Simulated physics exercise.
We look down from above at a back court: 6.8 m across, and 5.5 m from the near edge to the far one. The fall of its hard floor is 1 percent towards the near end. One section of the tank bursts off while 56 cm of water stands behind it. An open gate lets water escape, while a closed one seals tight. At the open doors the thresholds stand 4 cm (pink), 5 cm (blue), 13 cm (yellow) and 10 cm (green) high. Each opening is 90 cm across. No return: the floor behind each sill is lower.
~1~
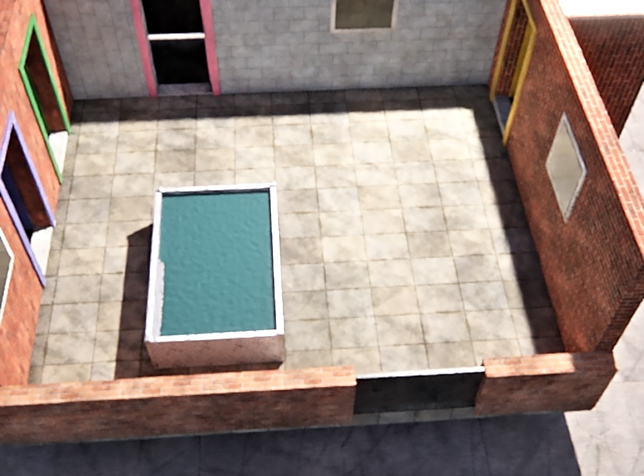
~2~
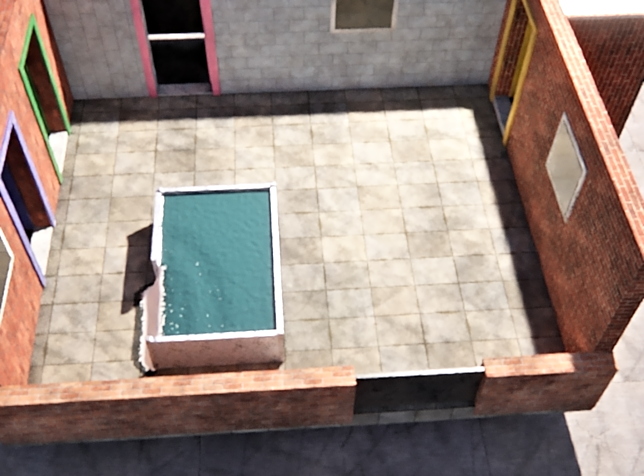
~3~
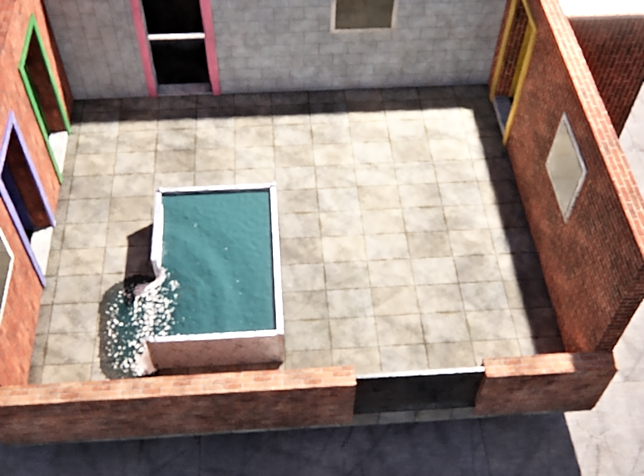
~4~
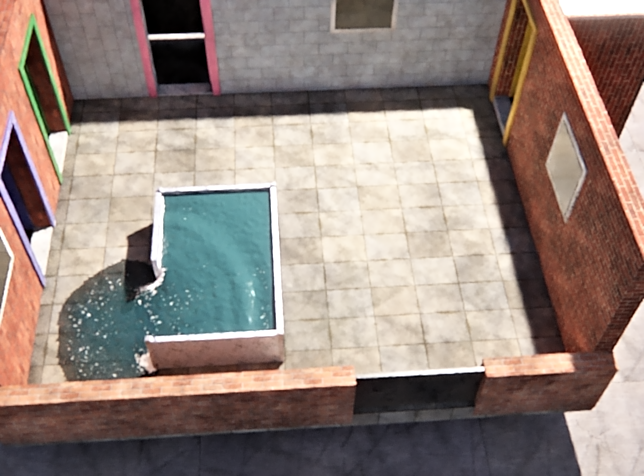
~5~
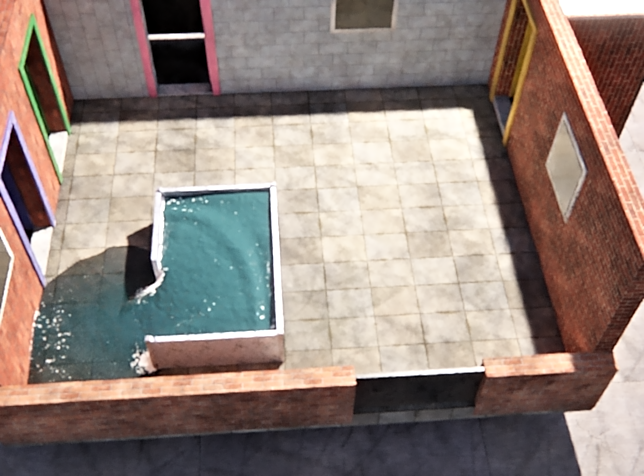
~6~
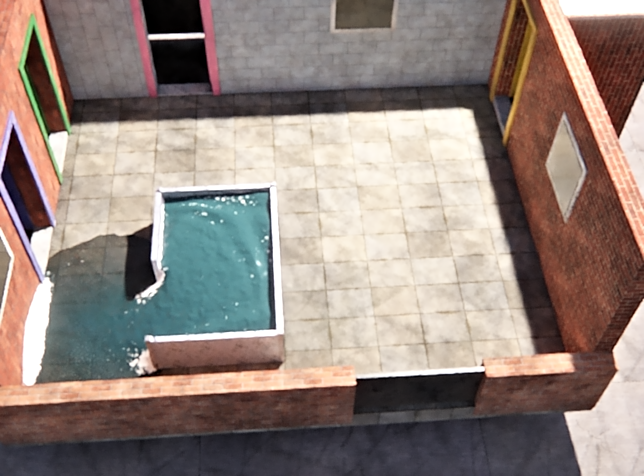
Water burst through the left side of a raised tank in a brick-walled courtyard, splashed onto the pale paving, then spread left to the wall and the purple-framed doorway as the tank's level dropped.
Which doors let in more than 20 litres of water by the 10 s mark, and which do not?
By then, the pink door lets in more than that, the blue door lets in more than that, the yellow door does not, the green door does not.
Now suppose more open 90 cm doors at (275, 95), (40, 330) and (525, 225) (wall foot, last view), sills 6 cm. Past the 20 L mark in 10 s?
Check each in turn: The first fails, the second succeeds, the third fails.
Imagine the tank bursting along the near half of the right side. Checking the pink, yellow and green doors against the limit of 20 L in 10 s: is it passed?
So pink stays lower, yellow stays lower, green stays lower.
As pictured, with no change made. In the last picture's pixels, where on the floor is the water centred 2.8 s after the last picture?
The water's centre sits at about (160, 286).
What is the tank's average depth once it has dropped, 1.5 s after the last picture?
Some 29 cm on average.
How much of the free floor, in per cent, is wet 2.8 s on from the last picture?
Around 40 per cent.
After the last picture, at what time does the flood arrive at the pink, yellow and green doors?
The front reaches pink at 2.6 s, yellow at 6.5 s, green at 1.1 s.
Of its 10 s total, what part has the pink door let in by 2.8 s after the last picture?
By then it's near 0% of the total.
Then, 0.7 s after the last picture water covers 10 % of the floor and is deepest (50 cm) near (23, 416); pink door not reached, blue door 13 cm at the sill, 8 L in, yellow door not reached, green door not reached.
Then, 1.5 s after the last picture water covers 20 % of the floor and is deepest (36 cm) near (23, 416); pink door not reached, blue door 12 cm at the sill, 25 L in, yellow door not reached, green door 4 cm at the sill, 0 L in.
Then, 2.8 s after the last picture water covers 40 % of the floor and is deepest (27 cm) near (23, 416); pink door 8 cm at the sill, 0 L in, blue door 12 cm at the sill, 57 L in, yellow door not reached, green door 6 cm at the sill, 0 L in.
Then, 5.3 s after the last picture water covers 65 % of the floor and is deepest (16 cm) near (23, 416); pink door 9 cm at the sill, 52 L in, blue door 8 cm at the sill, 92 L in, yellow door not reached, green door 6 cm at the sill, 0 L in.
Then, 9.3 s after the last picture water covers 95 % of the floor and is deepest (9 cm) near (53, 414); pink door 6 cm at the sill, 83 L in, blue door 6 cm at the sill, 106 L in, yellow door 7 cm at the sill, 0 L in, green door 7 cm at the sill, 0 L in.
